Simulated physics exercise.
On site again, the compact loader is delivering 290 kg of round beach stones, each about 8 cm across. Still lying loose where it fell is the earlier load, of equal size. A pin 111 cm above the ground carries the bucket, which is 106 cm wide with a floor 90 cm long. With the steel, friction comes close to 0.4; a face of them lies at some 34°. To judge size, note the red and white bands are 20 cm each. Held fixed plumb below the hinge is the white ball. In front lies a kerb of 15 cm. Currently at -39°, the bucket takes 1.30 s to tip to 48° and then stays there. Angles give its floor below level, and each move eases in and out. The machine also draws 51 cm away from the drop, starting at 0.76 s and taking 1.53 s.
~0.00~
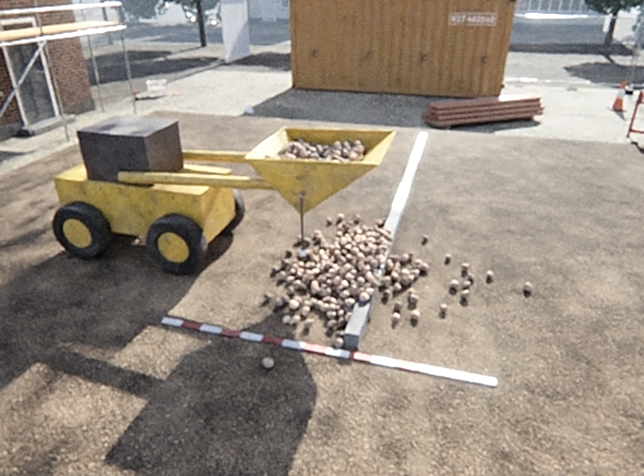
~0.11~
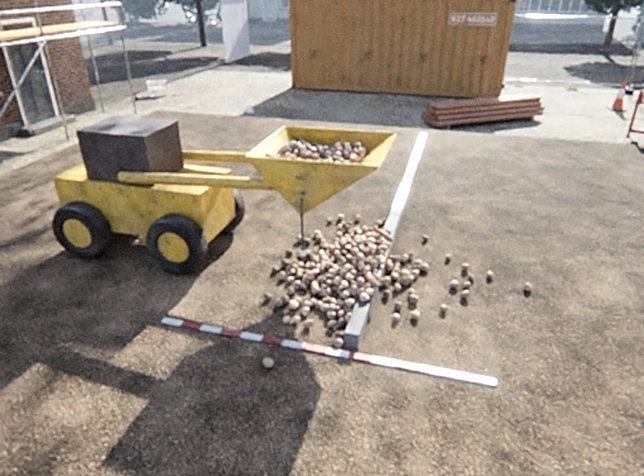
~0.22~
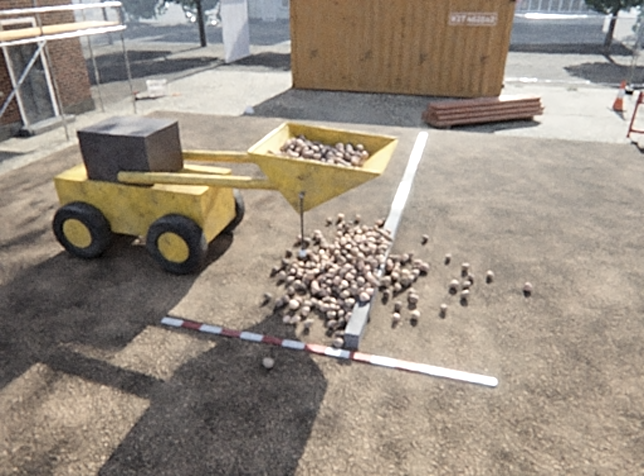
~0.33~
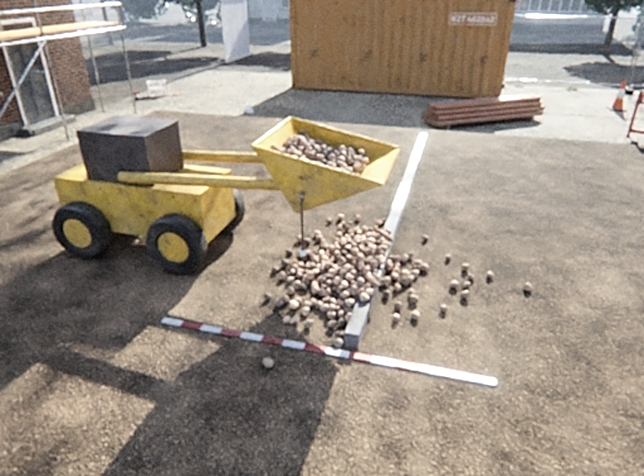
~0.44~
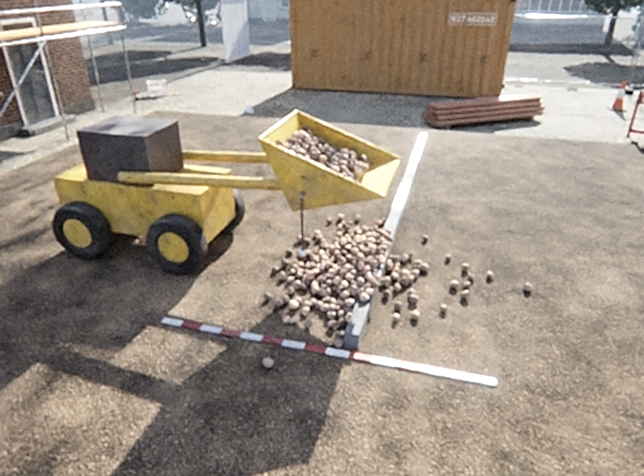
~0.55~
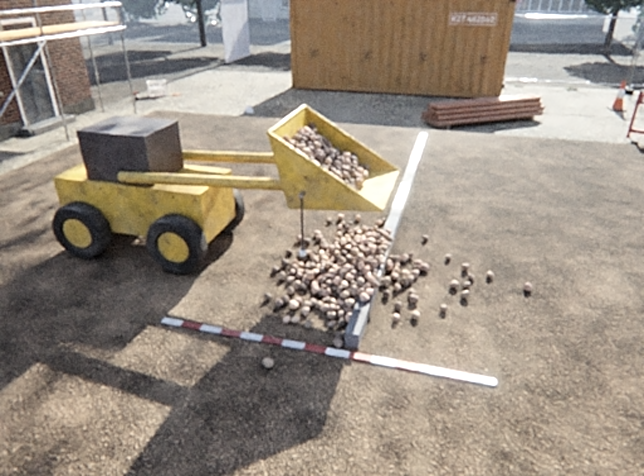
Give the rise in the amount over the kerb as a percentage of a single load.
42 %.
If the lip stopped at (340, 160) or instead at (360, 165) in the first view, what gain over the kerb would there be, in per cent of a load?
Case one about 5 %, case two about 20 %.
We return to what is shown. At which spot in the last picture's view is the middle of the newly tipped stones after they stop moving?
Their middle rests near (364, 266).
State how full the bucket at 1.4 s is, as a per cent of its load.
About 15 per cent is held.
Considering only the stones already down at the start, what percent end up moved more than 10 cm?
Roughly 30 percent.
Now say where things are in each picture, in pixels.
In the first picture, lip at (377, 165), floor tilted -39°, highest stones at (336, 148). The earlier load is highest near (364, 253), 26 cm above ground level, 91 % on this side of the kerb, 8 % over the kerb.
In the second picture, the bucket is at -37°, its lip at (378, 167); the top of the load is at (321, 148); the stones move at 0.1 m/s on average.
In the third picture, the bucket is at -32°, its lip at (381, 174); the top of the load is at (296, 145); the stones move at 0.2 m/s on average.
In the fourth picture, lip at (383, 184), floor tilted -25°, highest stones at (298, 142); the stones move at 0.3 m/s on average.
In the fifth picture, the bucket is at -16°, its lip at (384, 197); the top of the load is at (302, 137); the stones move at 0.3 m/s on average.
In the sixth picture, the bucket is at -5°, its lip at (383, 211); the top of the load is at (307, 133); the stones move at 0.4 m/s on average.
After 1.0 s the floor is at 35°; in per cent of one load, 97 in the bucket, 94 on this side of the kerb, 8 over the kerb; the foremost stones are at (473, 284).
After 1.4 s the floor is at 48°; in per cent of one load, 15 in the bucket, 155 on this side of the kerb, 30 over the kerb; the foremost stones are at (473, 284).
After 2.7 s the floor is at 48°; in per cent of one load, 0 in the bucket, 150 on this side of the kerb, 50 over the kerb; the foremost stones are at (518, 290).
After 5.4 s the floor is at 48°; in per cent of one load, 0 in the bucket, 150 on this side of the kerb, 50 over the kerb; the foremost stones are at (518, 290). Net gain over the kerb, 42.
